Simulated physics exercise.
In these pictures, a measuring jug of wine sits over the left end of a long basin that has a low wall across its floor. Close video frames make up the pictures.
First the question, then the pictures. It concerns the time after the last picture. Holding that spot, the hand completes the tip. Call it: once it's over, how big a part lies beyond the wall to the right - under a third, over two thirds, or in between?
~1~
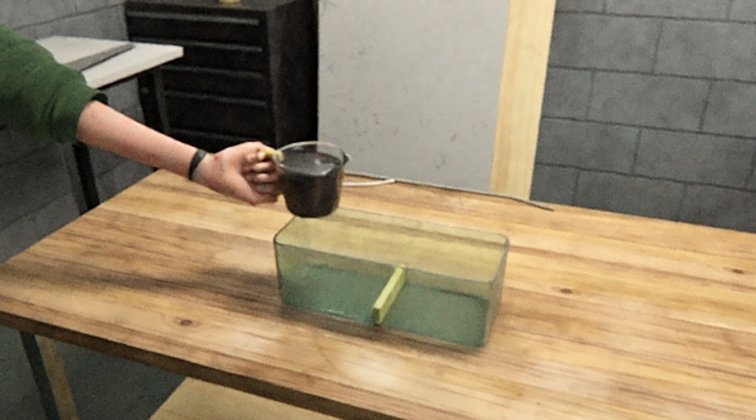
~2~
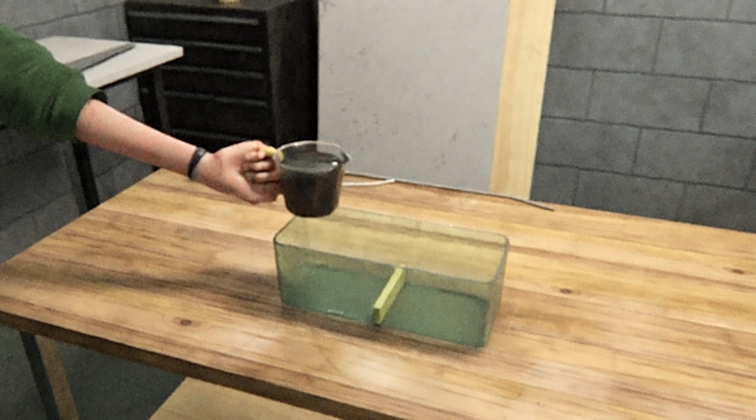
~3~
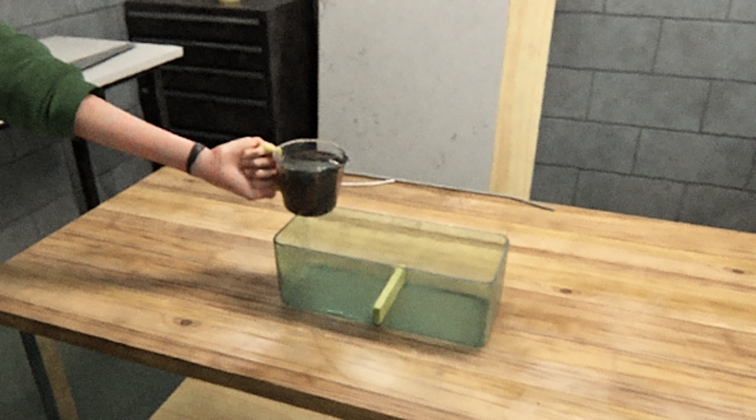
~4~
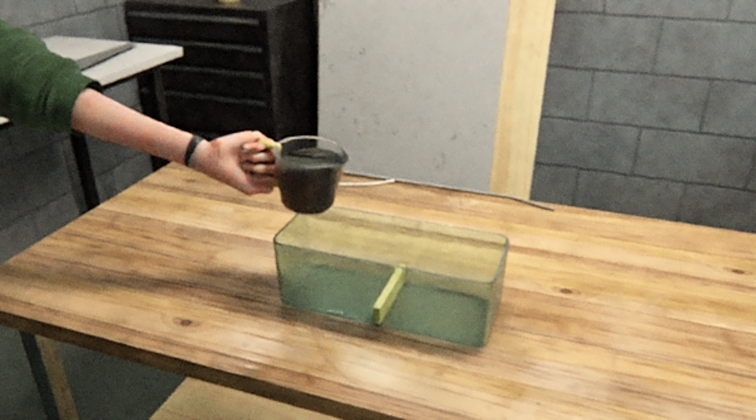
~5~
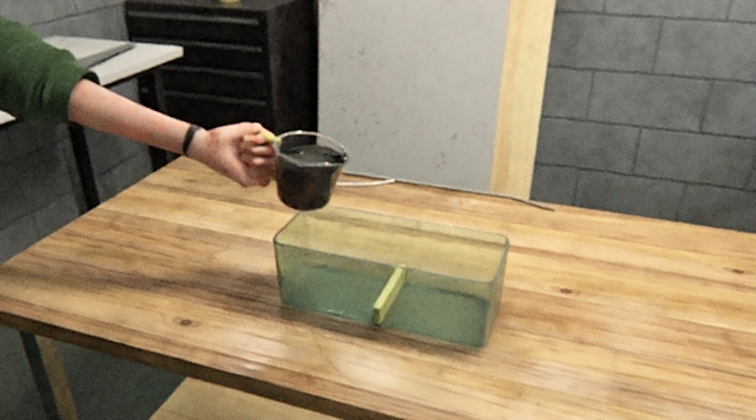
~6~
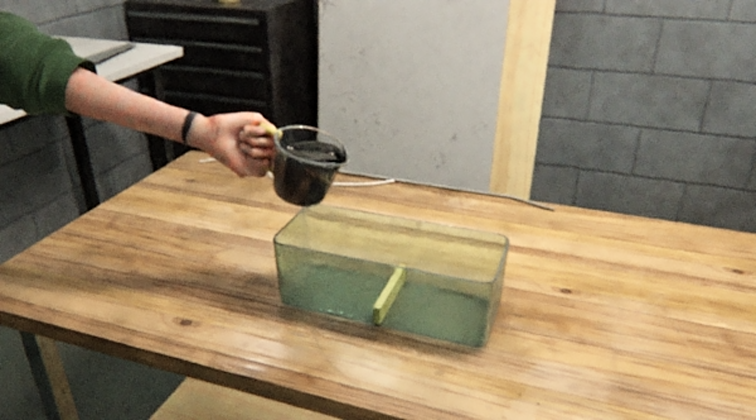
Over two thirds.
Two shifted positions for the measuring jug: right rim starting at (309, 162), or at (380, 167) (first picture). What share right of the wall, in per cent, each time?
Around 10 percent first, around 80 percent second.
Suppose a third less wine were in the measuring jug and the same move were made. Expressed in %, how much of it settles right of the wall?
My estimate is about 80 percent.
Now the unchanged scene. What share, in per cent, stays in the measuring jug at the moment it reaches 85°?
About 60 %.
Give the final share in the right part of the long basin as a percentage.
Share approx. 85 %.
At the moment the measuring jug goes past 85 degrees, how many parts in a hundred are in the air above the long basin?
35 %.
A moment on, the measuring jug is tipped on its side and 61 per cent is still to pour, 5 is left of the wall and 0 right of it.
Next, the measuring jug is tipped right over and 4 per cent is still to pour, 5 is left of the wall and 66 right of it.
Then the measuring jug is tipped right over and 0 per cent is still to pour, 12 is left of the wall and 84 right of it.
Later the measuring jug is tipped right over and 0 per cent is still to pour, 14 is left of the wall and 83 right of it.
At rest 14 per cent lies left of the wall, 83 right of it and 3 outside.
